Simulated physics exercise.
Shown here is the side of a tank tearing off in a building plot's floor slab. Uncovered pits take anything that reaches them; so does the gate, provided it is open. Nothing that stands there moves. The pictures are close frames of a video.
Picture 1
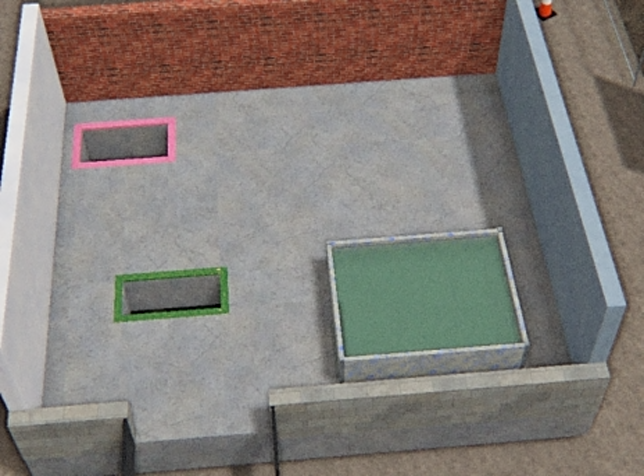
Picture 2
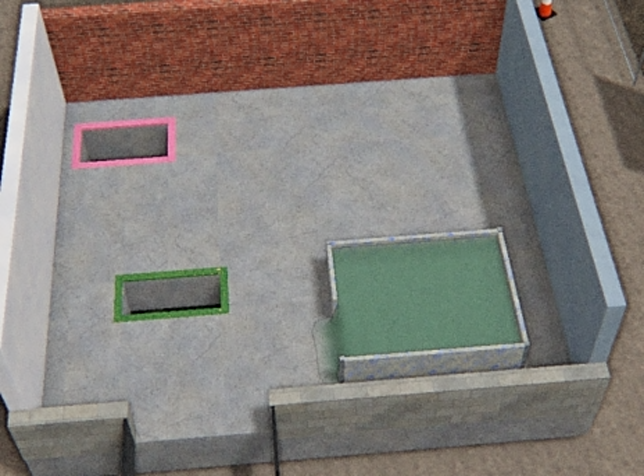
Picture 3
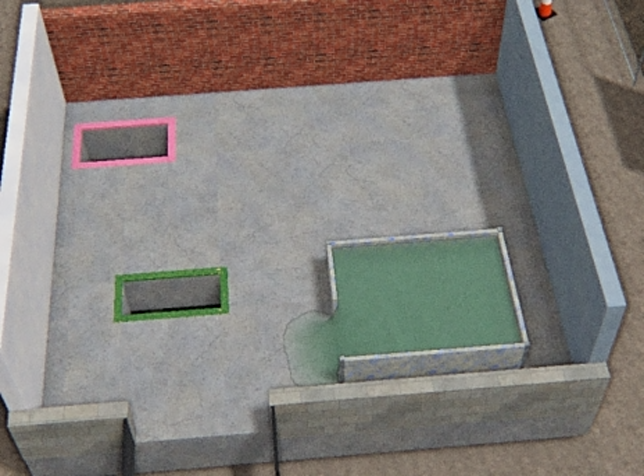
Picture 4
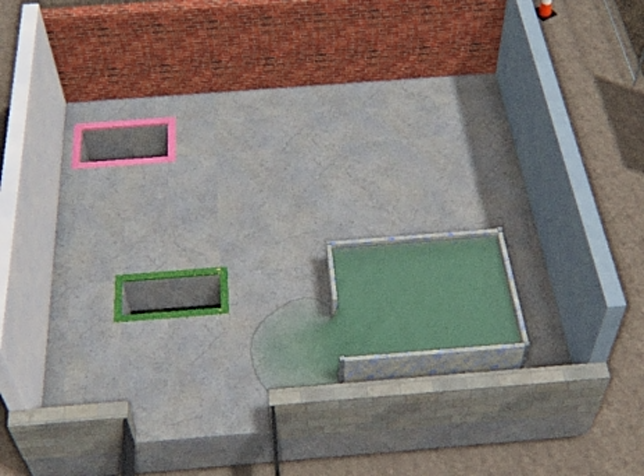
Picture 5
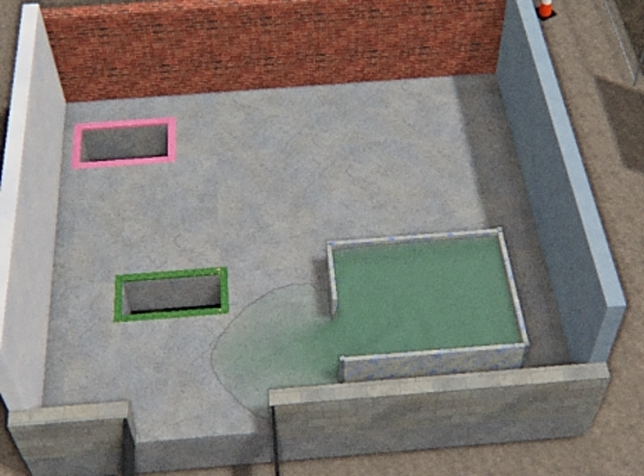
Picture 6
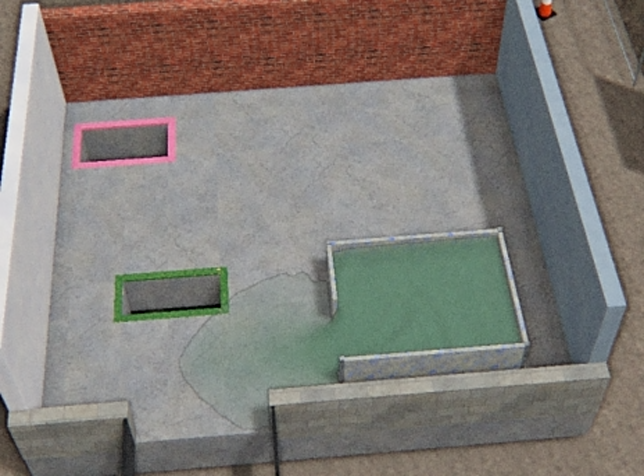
Walled building plot with a concrete floor, a tank's left side opening and green water spreading leftward across the slab.
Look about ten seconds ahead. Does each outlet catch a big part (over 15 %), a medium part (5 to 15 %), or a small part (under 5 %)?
Parts caught - gate: A big part; green pit: A big part; pink pit: A medium part.
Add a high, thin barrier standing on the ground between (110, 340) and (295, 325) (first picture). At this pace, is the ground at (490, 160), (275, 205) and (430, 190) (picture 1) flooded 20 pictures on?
In turn: Dry, awash, clear.
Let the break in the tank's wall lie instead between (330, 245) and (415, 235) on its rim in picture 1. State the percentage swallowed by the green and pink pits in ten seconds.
In percent: Green 0, pink 25.
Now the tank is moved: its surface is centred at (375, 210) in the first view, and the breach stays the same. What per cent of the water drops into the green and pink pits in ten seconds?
The green pit ends up with 35 per cent and the pink pit with 12 per cent.
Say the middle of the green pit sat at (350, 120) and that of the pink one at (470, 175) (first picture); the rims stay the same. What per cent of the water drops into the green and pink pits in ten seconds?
Green share 4%, pink share 0%.
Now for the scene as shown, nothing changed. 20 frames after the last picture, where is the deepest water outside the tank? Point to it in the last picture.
I'd put it around (42, 412).
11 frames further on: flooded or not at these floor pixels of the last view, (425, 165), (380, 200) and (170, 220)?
One by one: Left dry / left dry / left dry.
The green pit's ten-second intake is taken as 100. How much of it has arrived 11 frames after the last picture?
Share by then: About 15 in a hundred.
A moment on, water covers 20 % of the floor; the gate 1 %, the green pit 1 %, the pink pit 0 %.
Next, water covers 20 % of the floor; the gate 4 %, the green pit 3 %, the pink pit 0 %.
Then, water covers 25 % of the floor; the gate 8 %, the green pit 6 %, the pink pit 0 %.
Later, water covers 45 % of the floor; the gate 13 %, the green pit 11 %, the pink pit 3 %.
In the end, water covers 55 % of the floor; the gate 18 %, the green pit 18 %, the pink pit 11 %.
